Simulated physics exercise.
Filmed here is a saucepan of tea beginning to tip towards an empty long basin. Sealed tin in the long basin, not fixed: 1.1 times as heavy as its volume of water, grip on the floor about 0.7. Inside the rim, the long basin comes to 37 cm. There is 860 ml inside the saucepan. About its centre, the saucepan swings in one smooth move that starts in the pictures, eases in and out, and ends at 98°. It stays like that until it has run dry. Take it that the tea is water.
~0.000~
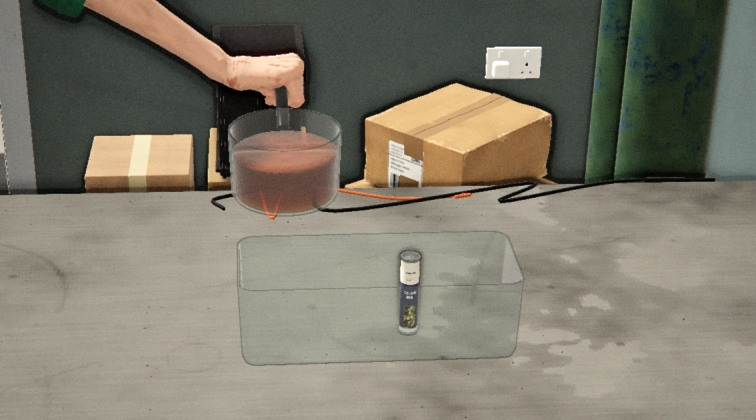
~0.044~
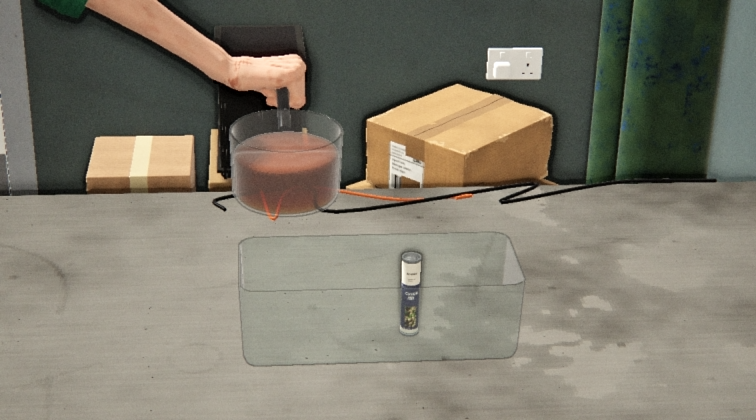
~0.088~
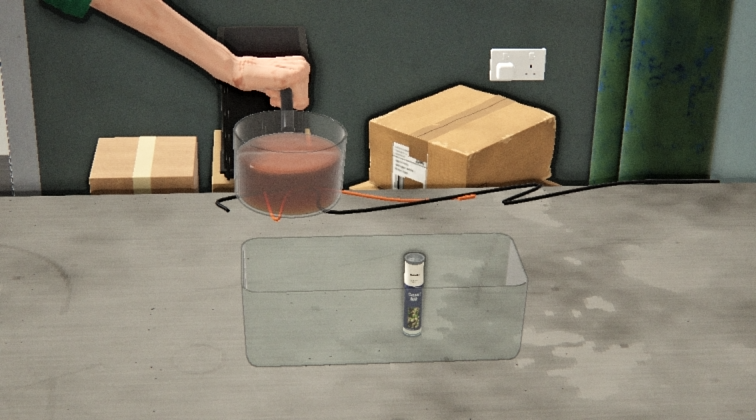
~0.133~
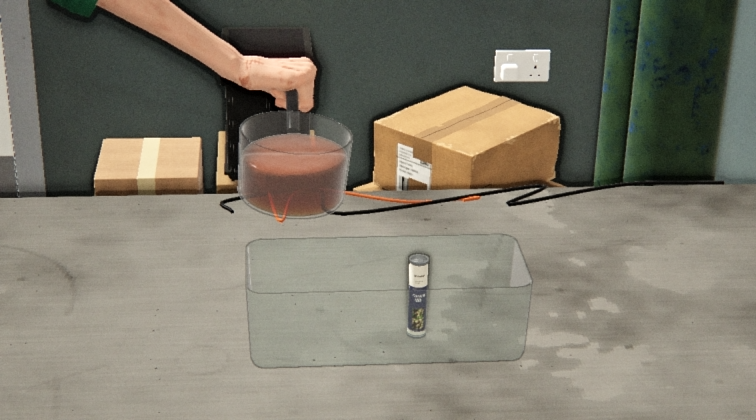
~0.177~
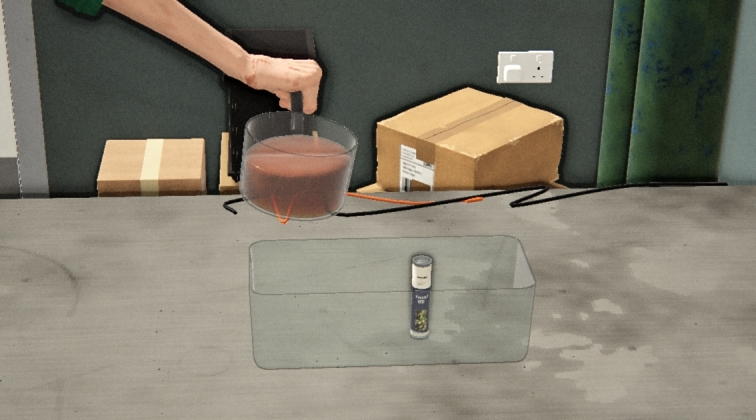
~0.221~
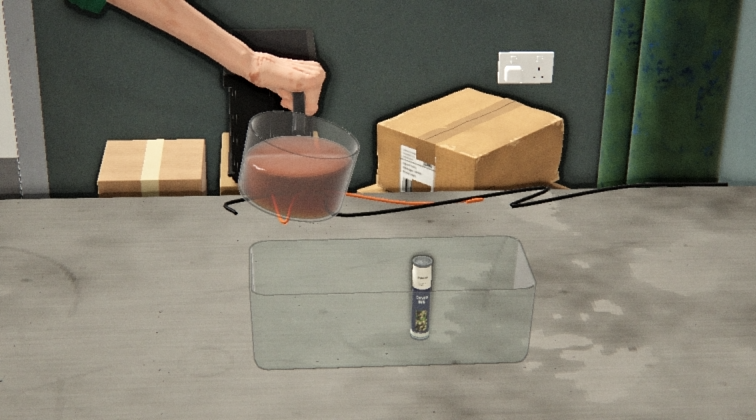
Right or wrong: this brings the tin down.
Right, the tin comes down.
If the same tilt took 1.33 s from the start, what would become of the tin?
The tin tumbles.
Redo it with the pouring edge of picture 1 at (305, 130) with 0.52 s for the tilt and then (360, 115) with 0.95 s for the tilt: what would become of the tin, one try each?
Try 1: Still standing; try 2: Tipped over.
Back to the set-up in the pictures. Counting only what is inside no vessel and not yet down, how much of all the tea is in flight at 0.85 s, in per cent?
I'd put it at about 16 per cent of the liquid.
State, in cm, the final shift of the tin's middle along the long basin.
Looks like roughly 8.0 cm in total.
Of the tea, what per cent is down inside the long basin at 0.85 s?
Looks like about 62 % of the whole amount.
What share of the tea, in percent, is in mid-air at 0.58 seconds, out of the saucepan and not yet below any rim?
Some 22 % is the figure.
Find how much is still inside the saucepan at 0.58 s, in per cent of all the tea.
Roughly 74 percent.
After 0.58 s the tilt is 68° and 75 per cent is still to pour; the tin stands where it began.
After 0.85 s the tilt is 96° and 22 per cent is still to pour; the tin leans 8°.
After 1.13 s the tilt is 98° and 4 per cent is still to pour; the tin lies on its side.
After 1.43 s the tilt is 98° and 1 per cent is still to pour; the tin lies on its side.
In the end the tin lies on its side.
